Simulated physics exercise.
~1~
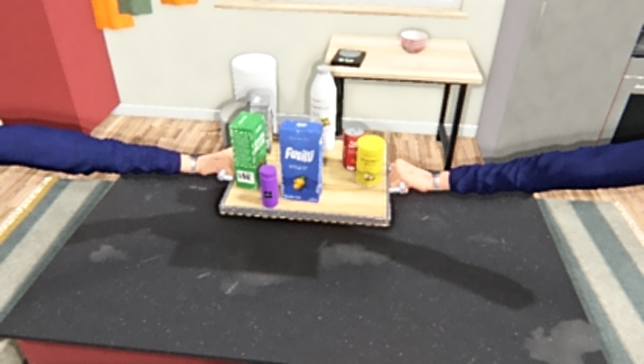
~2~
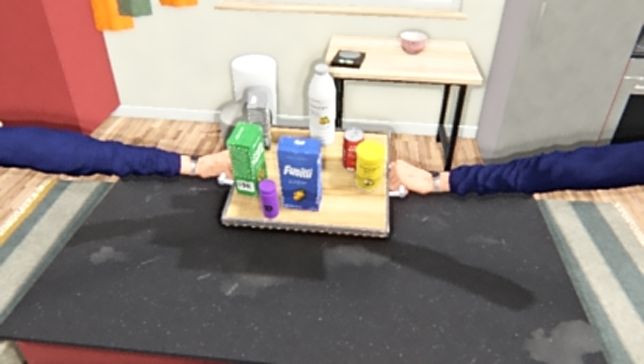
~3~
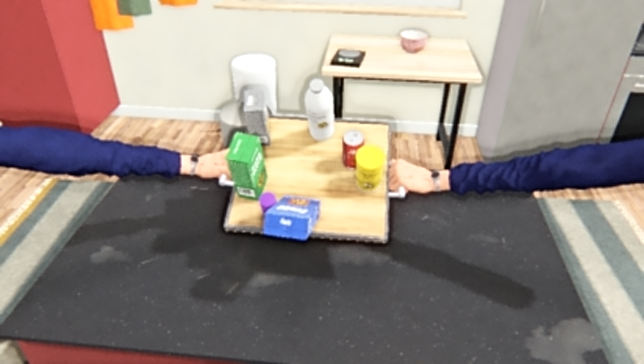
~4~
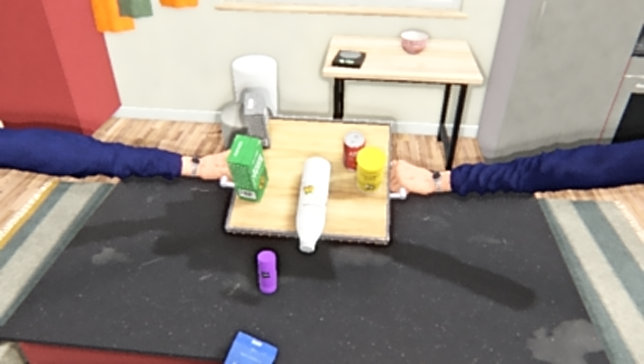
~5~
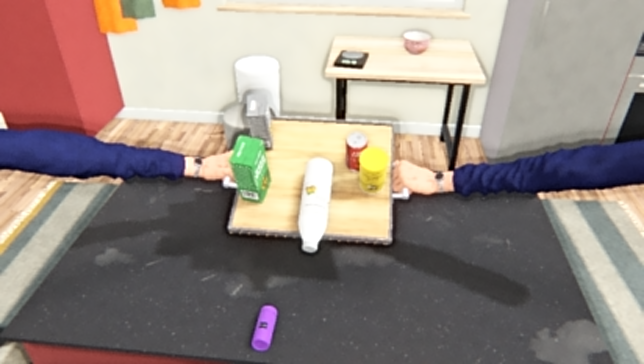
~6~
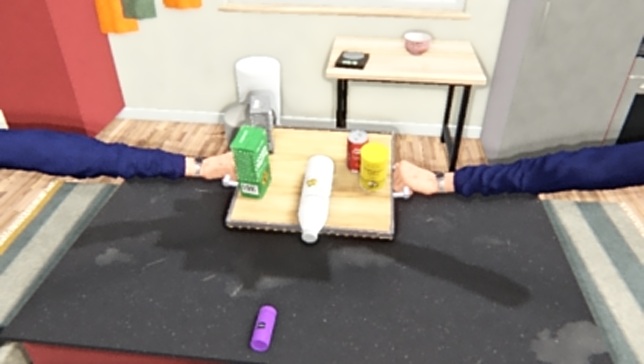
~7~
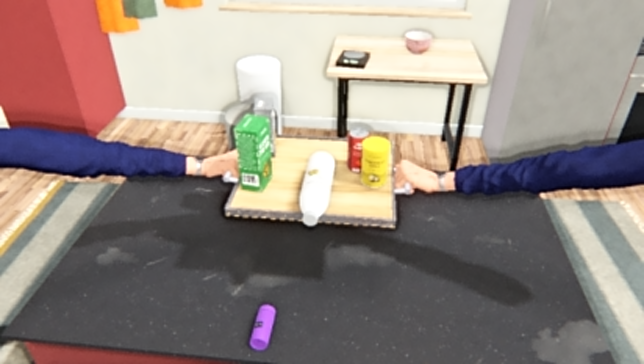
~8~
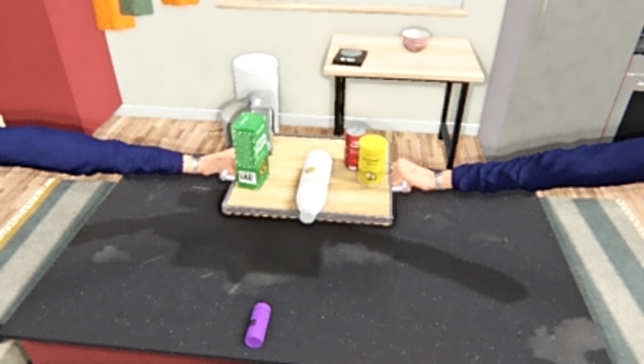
A blue packet toppled and fell off a tray as two hands tipped its near edge down, and a small purple container dropped onto the table too. A white bottle fell over but stayed aboard beside the upright cartons and cans as the tray levelled.
